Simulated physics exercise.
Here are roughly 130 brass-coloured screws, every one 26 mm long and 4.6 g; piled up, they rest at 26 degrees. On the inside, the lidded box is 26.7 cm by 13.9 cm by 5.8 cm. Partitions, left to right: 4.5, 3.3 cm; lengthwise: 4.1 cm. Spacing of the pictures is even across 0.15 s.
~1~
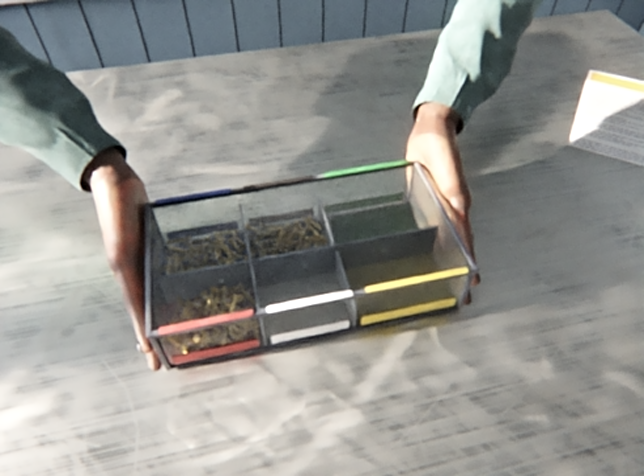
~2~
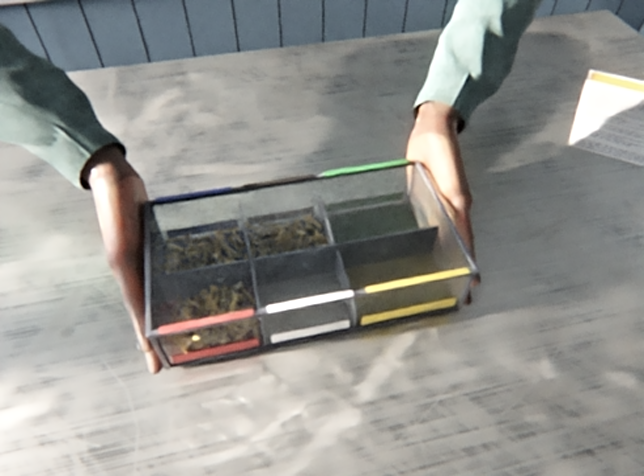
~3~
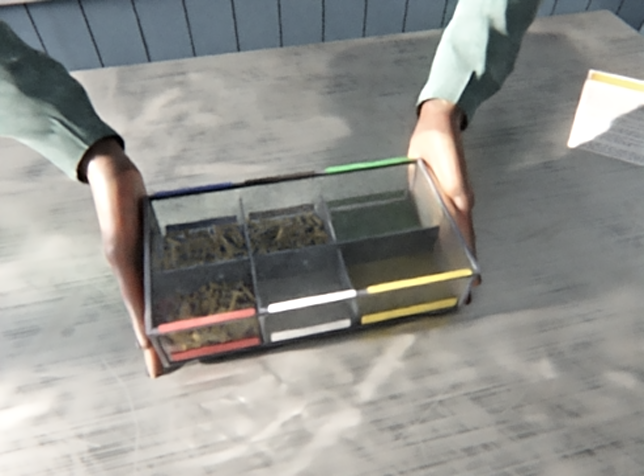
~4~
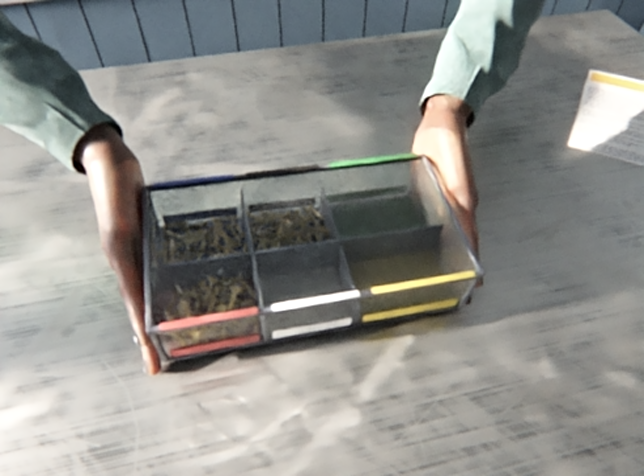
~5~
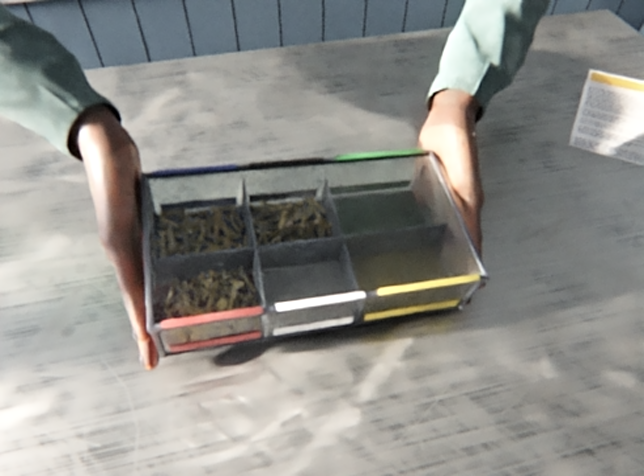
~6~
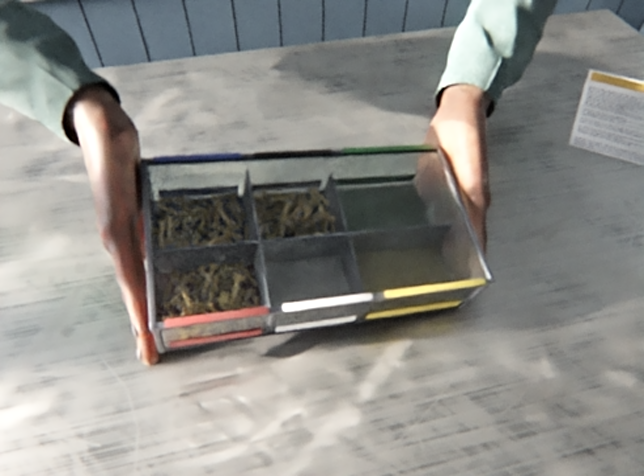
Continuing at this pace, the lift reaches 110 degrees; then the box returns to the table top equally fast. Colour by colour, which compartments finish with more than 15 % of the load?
Red: Yes, blue: Yes, green: No, yellow: Yes, white: No, black: No.
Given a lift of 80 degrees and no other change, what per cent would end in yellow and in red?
Shares: Yellow 10, red 35, in per cent.
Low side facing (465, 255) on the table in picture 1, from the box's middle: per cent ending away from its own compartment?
Around 40 percent of them.
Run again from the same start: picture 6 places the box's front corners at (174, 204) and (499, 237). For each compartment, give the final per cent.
Each compartment ends with, in per cent, red 30, blue 35, green 30, yellow 0, white 0 and black 0.
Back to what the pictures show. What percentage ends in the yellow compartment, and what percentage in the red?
Yellow 25, red 40.
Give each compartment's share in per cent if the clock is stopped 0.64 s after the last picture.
Red 35, blue 30, green 0, yellow 0, white 5, black 25.
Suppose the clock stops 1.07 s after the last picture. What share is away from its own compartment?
Close to 35 in a hundred.
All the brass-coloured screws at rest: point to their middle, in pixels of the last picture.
My guess is close to (246, 309).
Then, 0.64 s after the last picture, tilt 110 degrees; red 35 %, blue 30 %, white 5 %, black 25 %.
Then, 1.07 s after the last picture, tilt 49 degrees; red 40 %, blue 25 %, yellow 25 %, white 5 %, black 10 %.
Then, 1.57 s after the last picture, tilt 0 degrees; red 40 %, blue 20 %, yellow 25 %, white 5 %, black 10 %.
In the end, red 40 %, blue 20 %, green 0 %, yellow 25 %, white 5 %, black 10 %.
